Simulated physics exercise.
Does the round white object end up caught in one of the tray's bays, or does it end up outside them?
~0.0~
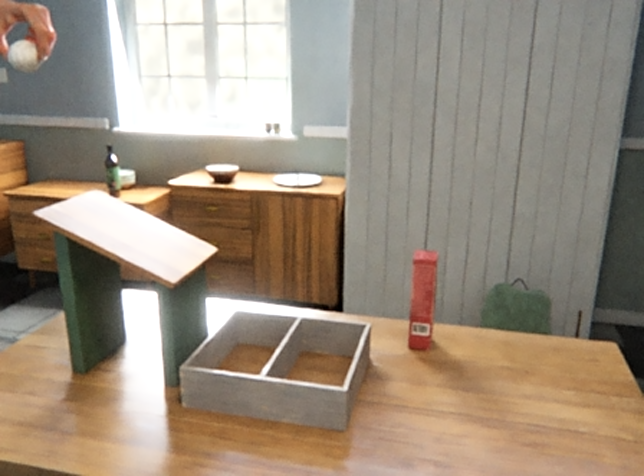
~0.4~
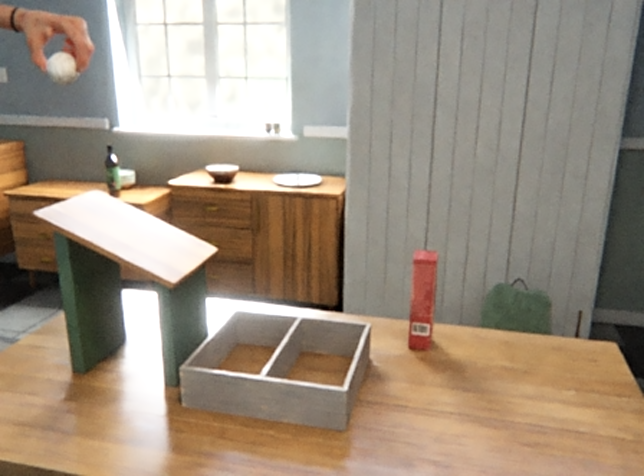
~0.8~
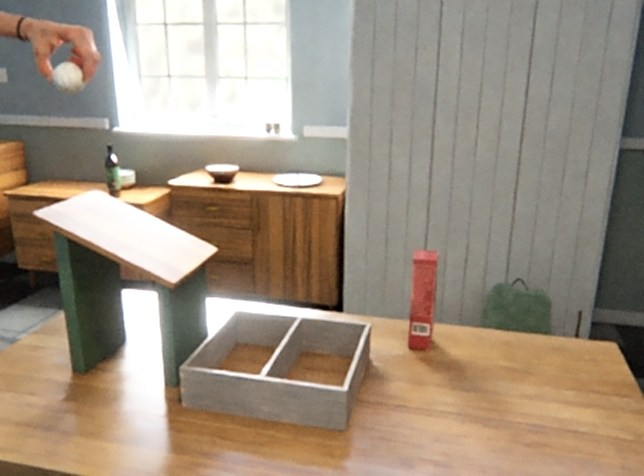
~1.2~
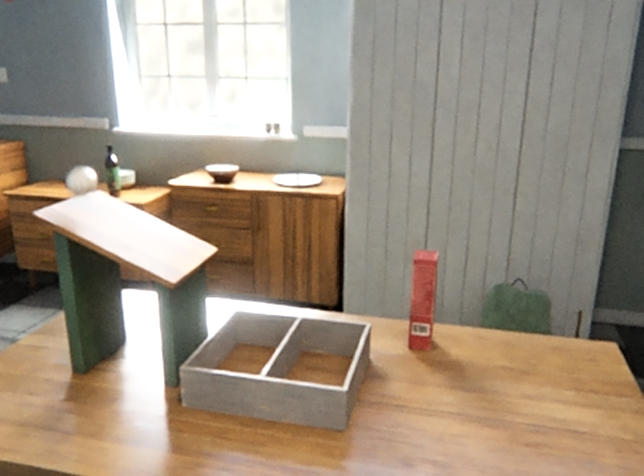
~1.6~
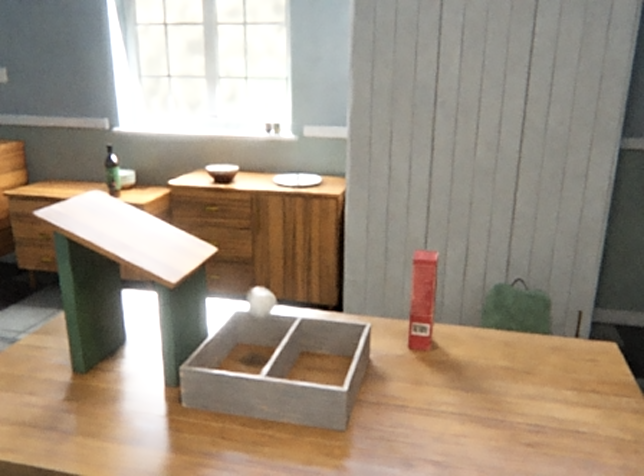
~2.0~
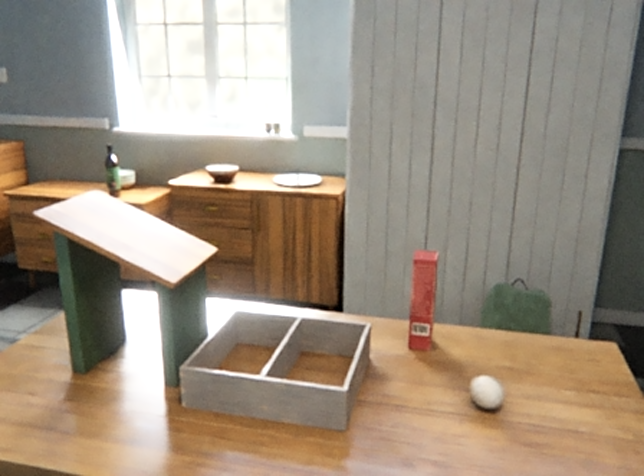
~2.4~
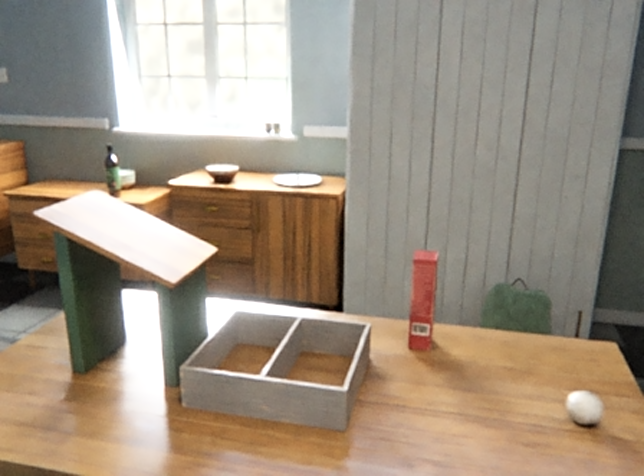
It ends up outside them. Neither bay catches it, and it is last seen on the tabletop to the right of the tray.
